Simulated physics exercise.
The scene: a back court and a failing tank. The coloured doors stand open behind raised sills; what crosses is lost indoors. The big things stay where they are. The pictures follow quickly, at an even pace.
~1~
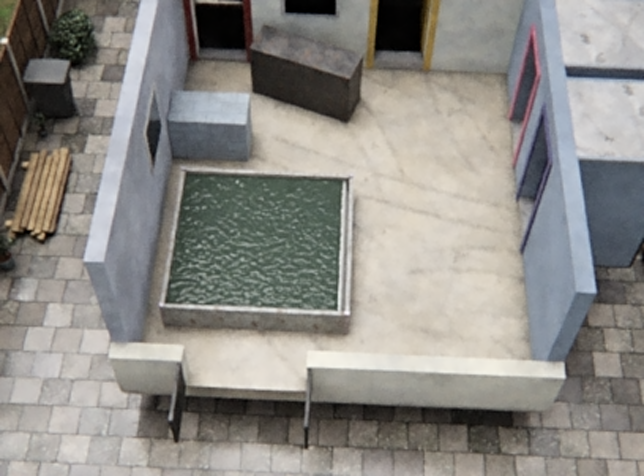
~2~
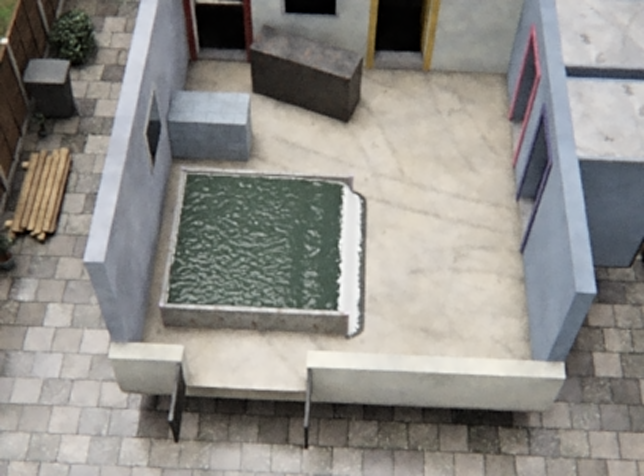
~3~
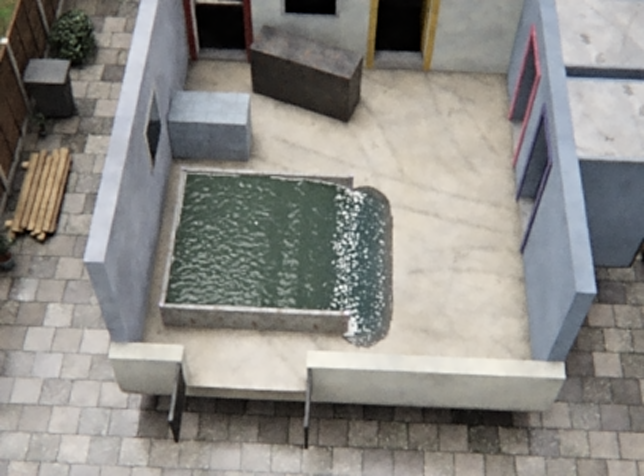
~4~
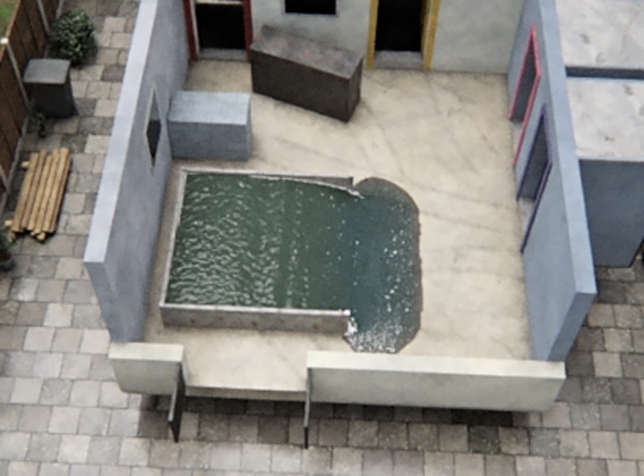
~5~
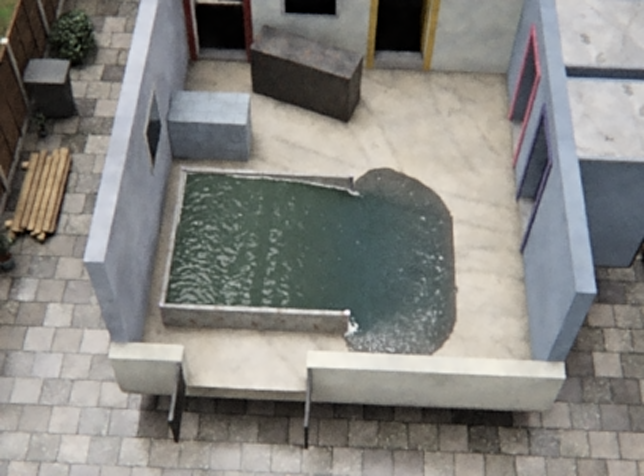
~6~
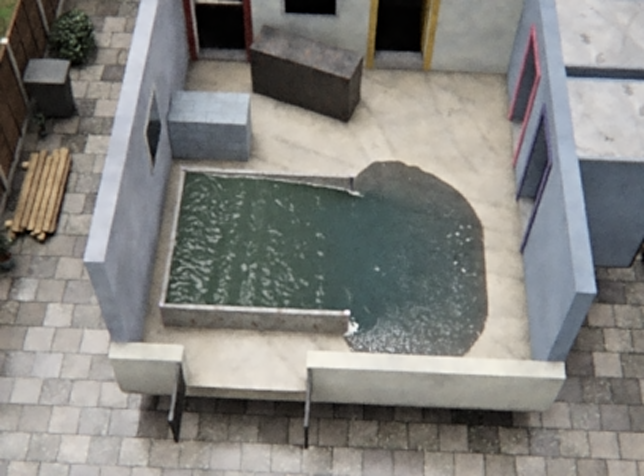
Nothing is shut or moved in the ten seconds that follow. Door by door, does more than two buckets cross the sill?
The yellow door stays under that; the pink door takes more than that; the blue door takes more than that; the red door stays under that.
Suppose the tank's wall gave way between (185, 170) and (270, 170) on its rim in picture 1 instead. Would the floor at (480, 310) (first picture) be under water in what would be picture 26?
There: Free of water.
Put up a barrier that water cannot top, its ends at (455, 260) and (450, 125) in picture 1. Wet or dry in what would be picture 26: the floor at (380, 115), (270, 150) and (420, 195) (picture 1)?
One after the other: Flooded, free of water, wet.
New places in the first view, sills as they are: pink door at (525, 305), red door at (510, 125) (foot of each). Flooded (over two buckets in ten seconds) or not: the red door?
Then: Red door passes that mark.
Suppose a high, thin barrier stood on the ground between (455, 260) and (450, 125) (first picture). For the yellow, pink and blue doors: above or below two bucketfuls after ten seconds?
Yellow holds; pink is over; blue takes less.
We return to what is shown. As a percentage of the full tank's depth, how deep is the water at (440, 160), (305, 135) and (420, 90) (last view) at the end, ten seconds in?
Roughly 25, 8 and 20 per cent, in turn.
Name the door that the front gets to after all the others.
It is the door marked red.
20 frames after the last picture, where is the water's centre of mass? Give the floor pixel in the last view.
Near (404, 260).
A moment on, water covers 40 % of the floor; the yellow door not reached, the pink door not reached, the blue door under two buckets in, the red door not reached.
Next, water covers 45 % of the floor; the yellow door not reached, the pink door wet at the sill, nothing in, the blue door over two buckets in, the red door not reached.
Then, water covers 50 % of the floor; the yellow door not reached, the pink door under two buckets in, the blue door far over two buckets in, the red door not reached.
Later, water covers 80 % of the floor; the yellow door wet at the sill, nothing in, the pink door over two buckets in, the blue door far over two buckets in, the red door wet at the sill, nothing in.
In the end, water covers 100 % of the floor; the yellow door wet at the sill, nothing in, the pink door over two buckets in, the blue door far over two buckets in, the red door wet at the sill, nothing in.
